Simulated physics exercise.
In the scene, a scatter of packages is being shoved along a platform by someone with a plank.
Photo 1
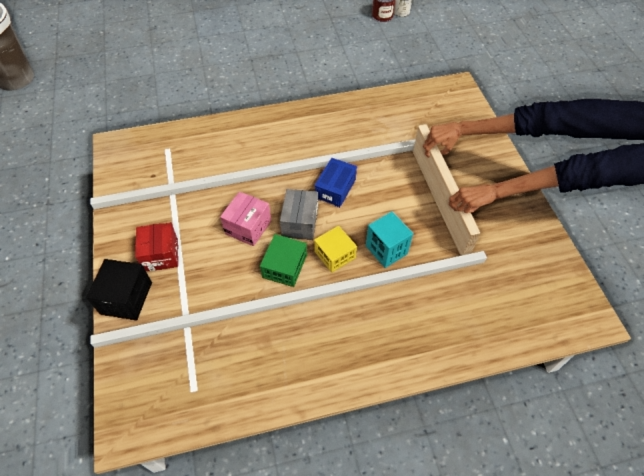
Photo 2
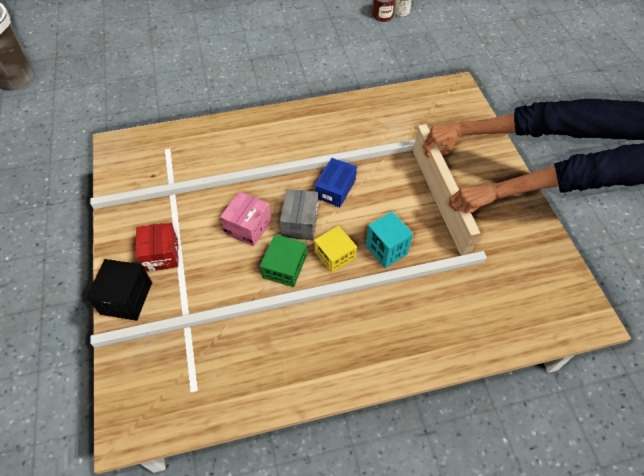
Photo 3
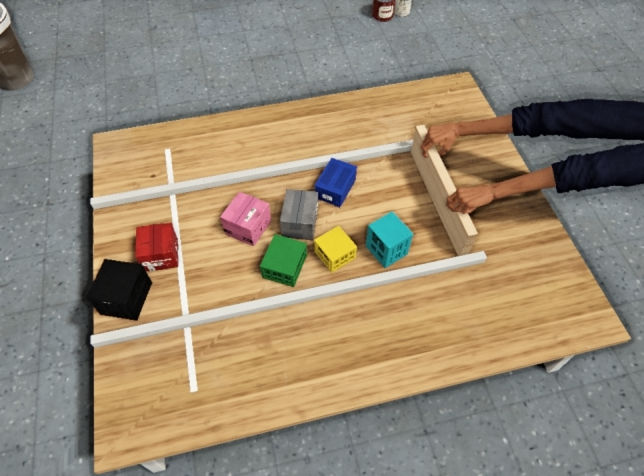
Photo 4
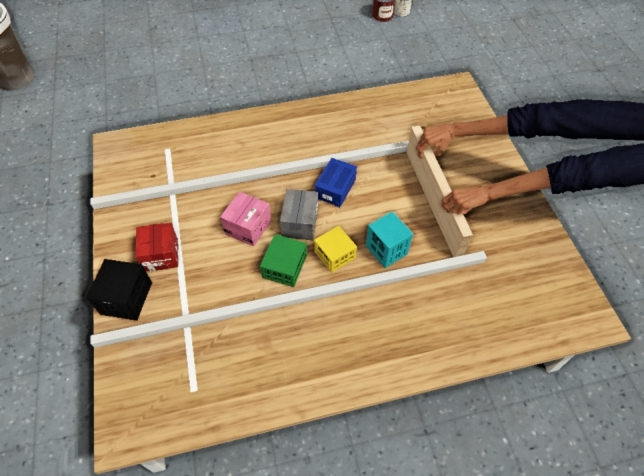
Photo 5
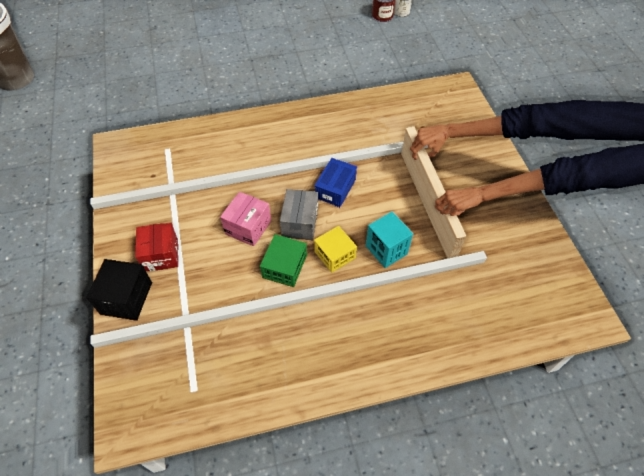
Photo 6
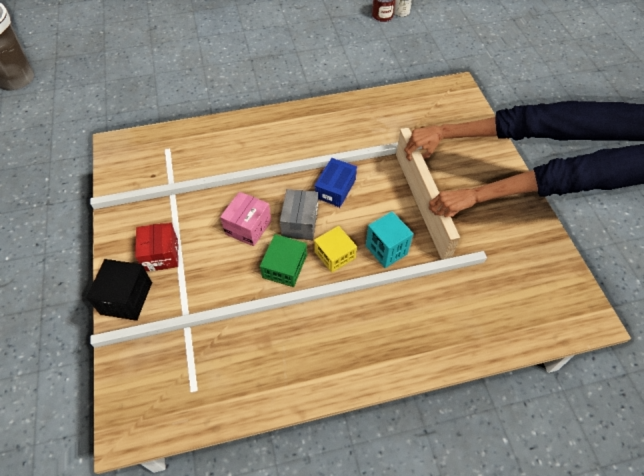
Two hands slide a wooden plank slightly left across a table toward scattered, unmoving colourful blocks.
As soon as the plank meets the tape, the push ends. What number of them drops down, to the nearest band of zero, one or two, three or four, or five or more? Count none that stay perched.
The fall count stops at one or two.
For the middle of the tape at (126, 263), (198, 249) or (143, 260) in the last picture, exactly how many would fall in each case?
The counts come to 5, then 1, then 4.
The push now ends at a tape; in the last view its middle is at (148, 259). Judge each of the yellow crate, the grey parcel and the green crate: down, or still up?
The yellow crate keeps its spot, while the grey parcel keeps its spot and the green crate goes down.
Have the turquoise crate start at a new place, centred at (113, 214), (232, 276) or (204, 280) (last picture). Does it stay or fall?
Taking the starts in order, it keeps its place, then keeps its place, then keeps its place.
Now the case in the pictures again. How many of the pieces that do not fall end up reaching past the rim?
I get 1.
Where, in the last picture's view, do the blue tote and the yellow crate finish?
In order, first (158, 210), then (133, 287).
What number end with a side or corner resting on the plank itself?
3 in contact.
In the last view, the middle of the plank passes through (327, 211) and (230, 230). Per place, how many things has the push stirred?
Tally: First 4; then 8.
Early on, none off yet; black crate at rest near (121, 290); red parcel at rest near (158, 247); pink parcel at rest near (247, 219).
Finally, the number that fall off is one or two; lost, red parcel and black crate.
